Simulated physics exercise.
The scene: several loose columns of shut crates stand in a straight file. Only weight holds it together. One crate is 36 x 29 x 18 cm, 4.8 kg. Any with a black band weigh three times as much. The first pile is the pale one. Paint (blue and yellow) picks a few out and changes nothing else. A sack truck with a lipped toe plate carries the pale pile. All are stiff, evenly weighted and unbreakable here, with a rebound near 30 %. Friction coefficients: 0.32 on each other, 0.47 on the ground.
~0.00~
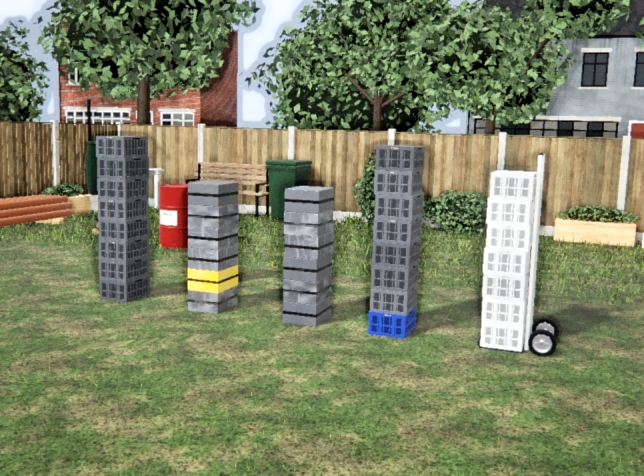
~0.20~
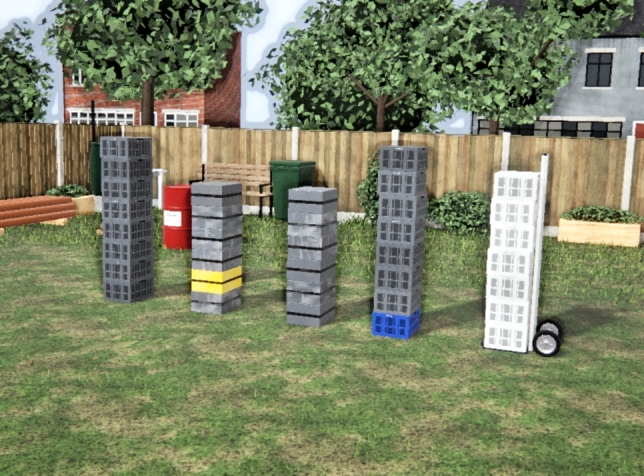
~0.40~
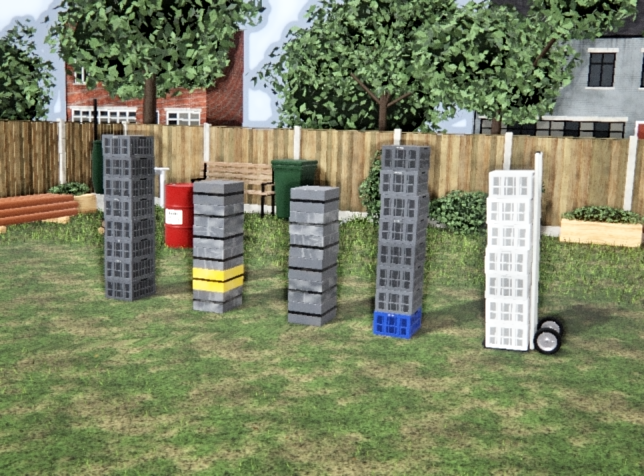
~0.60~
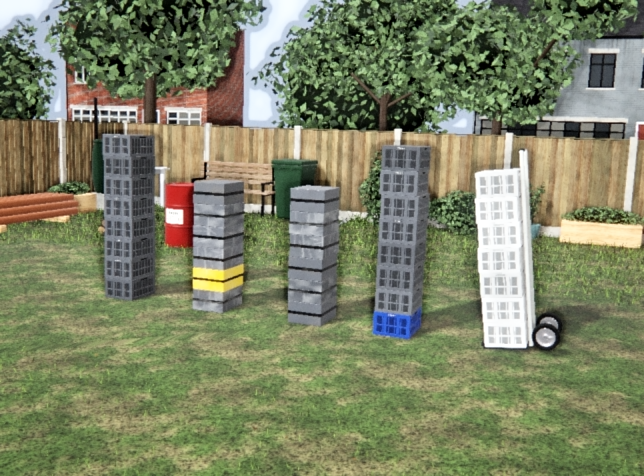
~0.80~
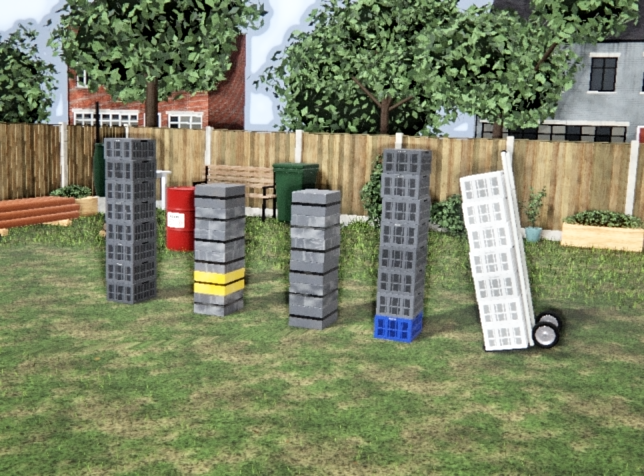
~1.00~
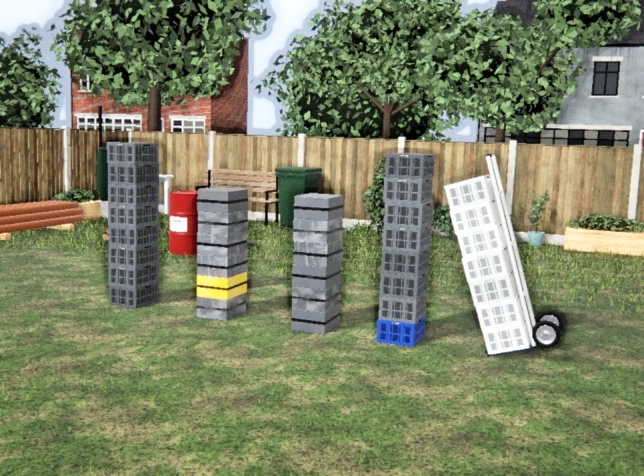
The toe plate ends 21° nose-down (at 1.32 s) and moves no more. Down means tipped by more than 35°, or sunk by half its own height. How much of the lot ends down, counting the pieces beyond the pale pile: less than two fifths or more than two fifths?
It comes to upwards of two fifths.
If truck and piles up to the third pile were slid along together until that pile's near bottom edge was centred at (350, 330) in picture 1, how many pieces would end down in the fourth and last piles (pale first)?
In that case fourth 5, last 6.
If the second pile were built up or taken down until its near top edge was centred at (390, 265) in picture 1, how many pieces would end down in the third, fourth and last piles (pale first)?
Then third 0, fourth 0, last 0.
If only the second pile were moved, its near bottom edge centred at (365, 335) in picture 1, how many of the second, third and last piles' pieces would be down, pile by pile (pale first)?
Then second 0, third 0, last 0.
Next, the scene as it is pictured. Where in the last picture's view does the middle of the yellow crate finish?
Near (194, 292).
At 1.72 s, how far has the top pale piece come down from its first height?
About 10 cm.
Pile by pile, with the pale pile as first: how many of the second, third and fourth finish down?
Second 7, third 6, fourth 5.
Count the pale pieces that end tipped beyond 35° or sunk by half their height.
7 pale pieces.
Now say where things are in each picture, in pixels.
In the first frame (each place is the centre of the face we see best), truck frame (538, 195) 0° forward; blue crate (386, 325); yellow crate (203, 281); the others all in place.
The second frame shows truck frame (541, 196) 0° forward; blue crate (390, 326).
The third frame shows truck frame (536, 193) 2° forward; blue crate (391, 325).
The fourth frame shows truck frame (524, 190) 7° forward, top of the pale pile leaning 7°; blue crate (391, 325); the others all in place.
The fifth frame shows truck frame (509, 191) 12° forward, top of the pale pile leaning 12°; yellow crate (209, 283); the others all in place.
The sixth frame shows truck frame (497, 194) 17° forward, top of the pale pile leaning 18°; yellow crate (212, 288); blue crate (395, 333); the others all in place.
By 1.72 s, 7 of the pale pile down; none of the 28 other crates down, 8 disturbed; blue crate tilted 7°.
By 2.68 s, 7 of the pale pile down; 8 of the 28 other crates down; blue crate tilted 35°.
By 3.62 s, 7 of the pale pile down; 18 of the 28 other crates down; yellow crate tilted 40°; blue crate tilted 35°.
By 4.42 s, 7 of the pale pile down; 25 of the 28 other crates down; yellow crate tilted 59°, 10 cm lower; blue crate tilted 34°.
When it is over (6.0 s), 7 of the pale pile down; 25 of the 28 other crates down; yellow crate tilted 58°, 10 cm lower; blue crate tilted 33°. That is 89 per cent. In pixels of the last frame, middles, yellow crate near (194, 292), blue crate near (392, 318).
